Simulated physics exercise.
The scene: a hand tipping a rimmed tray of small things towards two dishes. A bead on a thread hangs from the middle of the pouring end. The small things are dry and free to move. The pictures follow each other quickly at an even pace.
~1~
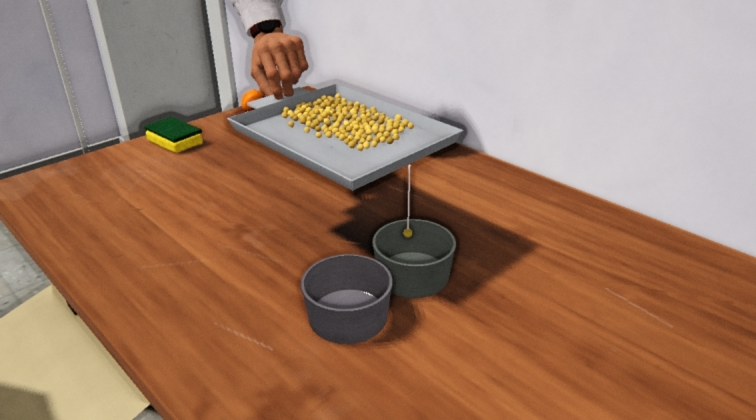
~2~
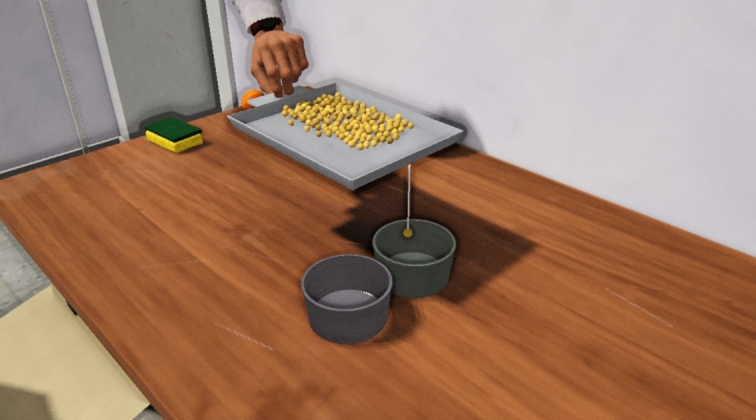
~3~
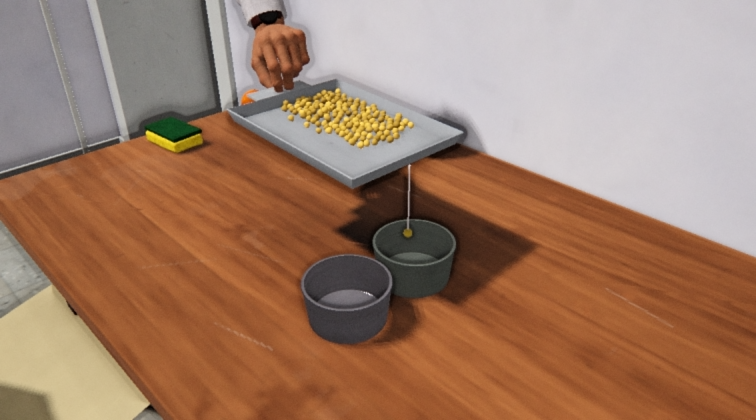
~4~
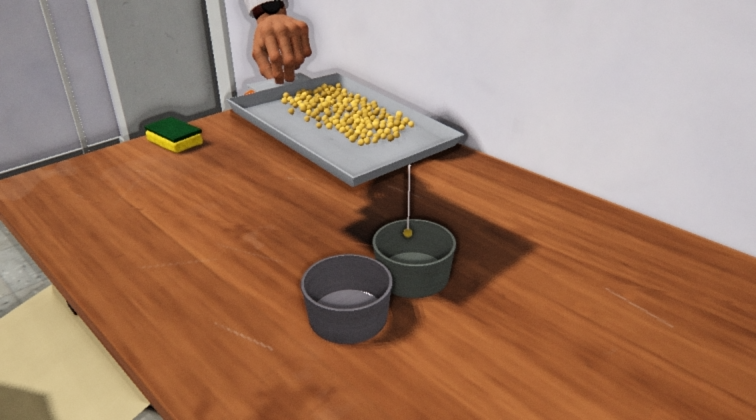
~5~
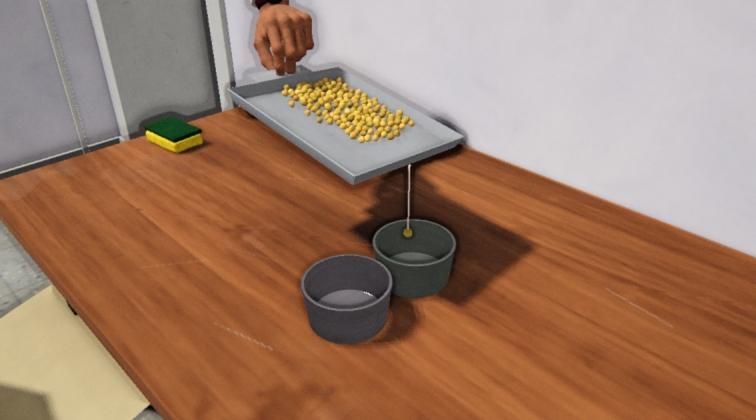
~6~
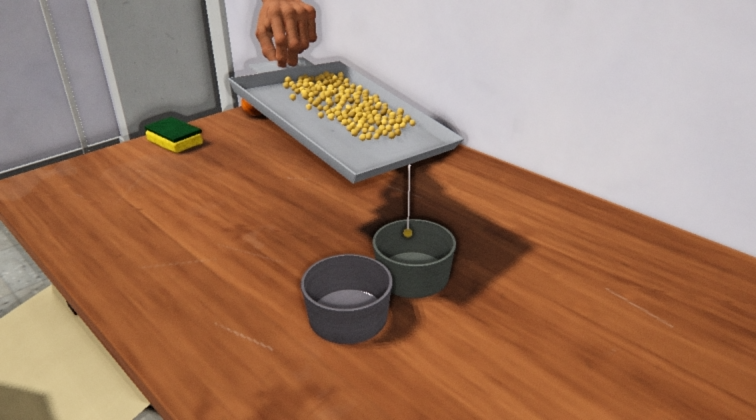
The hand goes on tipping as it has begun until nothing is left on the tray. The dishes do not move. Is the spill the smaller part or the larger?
The two hold less than half of the load.
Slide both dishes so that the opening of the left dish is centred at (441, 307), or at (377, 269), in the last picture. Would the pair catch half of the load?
First below a half, then the larger part.
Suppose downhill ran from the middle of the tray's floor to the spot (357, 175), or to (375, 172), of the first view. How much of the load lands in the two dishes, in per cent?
About 90 and 80 per cent.
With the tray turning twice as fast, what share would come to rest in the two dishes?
It comes to 10 per cent or so.
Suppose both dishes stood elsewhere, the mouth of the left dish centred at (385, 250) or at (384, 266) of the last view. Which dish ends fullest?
One: The right-hand dish. Two: The right one.
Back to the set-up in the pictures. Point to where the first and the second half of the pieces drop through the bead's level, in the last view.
The first part at (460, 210); the rest at (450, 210).
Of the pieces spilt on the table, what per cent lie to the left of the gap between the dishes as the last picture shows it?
Some 0 per cent.
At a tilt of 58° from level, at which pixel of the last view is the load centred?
At about (420, 124).
Soon, tray tipped steeply; nearly all on the tray; a stray few outside both; a stray few in the air.
A while on, tray tipped right over; a stray few on the tray; about a quarter in the right dish; most outside both; a small part in the air.
Towards the end, tray tipped past a quarter turn; about a quarter in the right dish; most outside both.
Finally, tray tipped past a quarter turn; none in the left dish; about a quarter in the right dish; most outside both.
